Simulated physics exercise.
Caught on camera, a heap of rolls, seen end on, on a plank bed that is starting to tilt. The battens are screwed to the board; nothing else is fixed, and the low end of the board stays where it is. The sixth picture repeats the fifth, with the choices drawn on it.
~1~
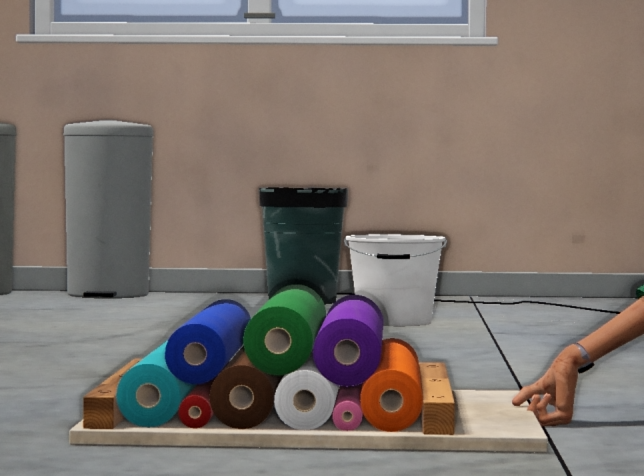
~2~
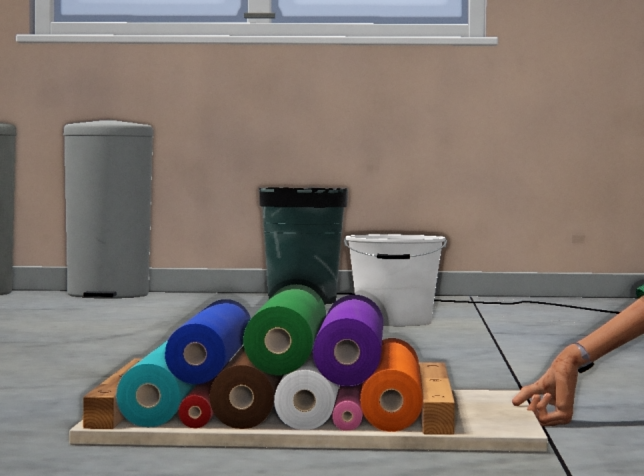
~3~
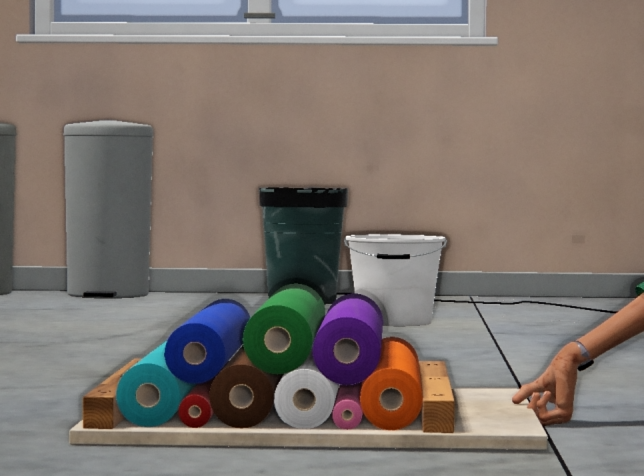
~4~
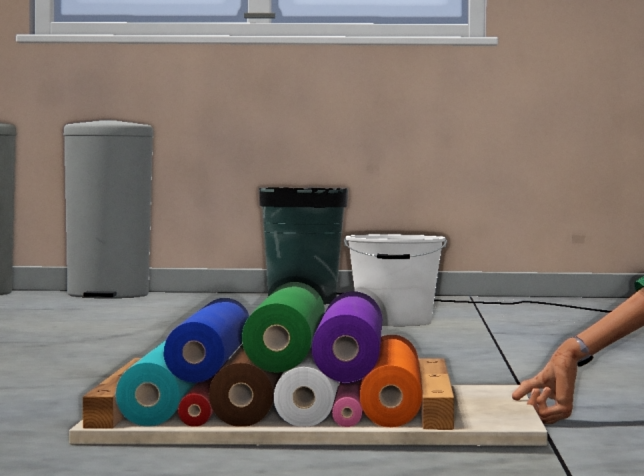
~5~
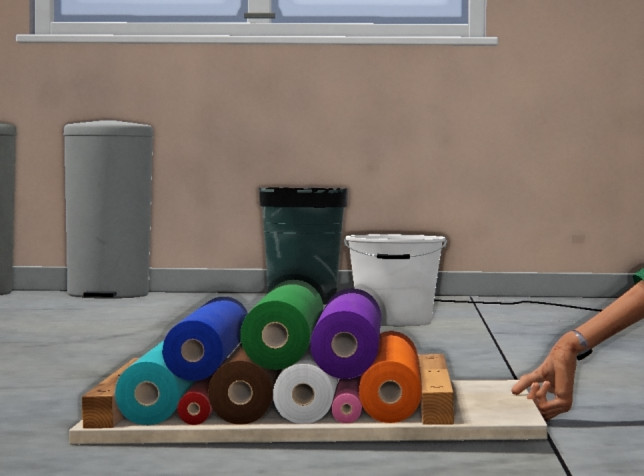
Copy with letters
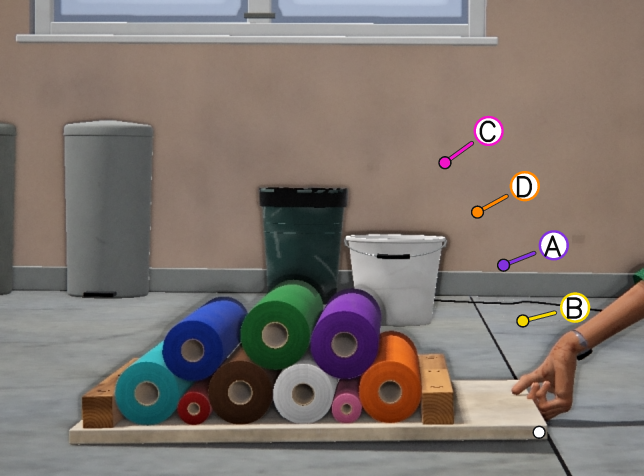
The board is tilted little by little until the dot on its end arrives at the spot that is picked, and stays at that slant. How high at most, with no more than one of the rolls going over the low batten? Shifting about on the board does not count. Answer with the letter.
Stop at C.
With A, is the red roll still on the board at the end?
Yes.
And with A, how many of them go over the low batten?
The count is none.
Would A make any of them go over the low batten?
No.
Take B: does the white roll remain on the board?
The white roll: Yes.
On the marked copy, A at (503, 265); B at (523, 321); C at (445, 163); D at (477, 212); the white dot at (539, 432).
Following C. Soon after the start, board at 20°.
Later, board at 37°.
In the end, board at 37°, none over the low batten.
As for the rest, A none over the low batten; B none over the low batten; D none over the low batten.
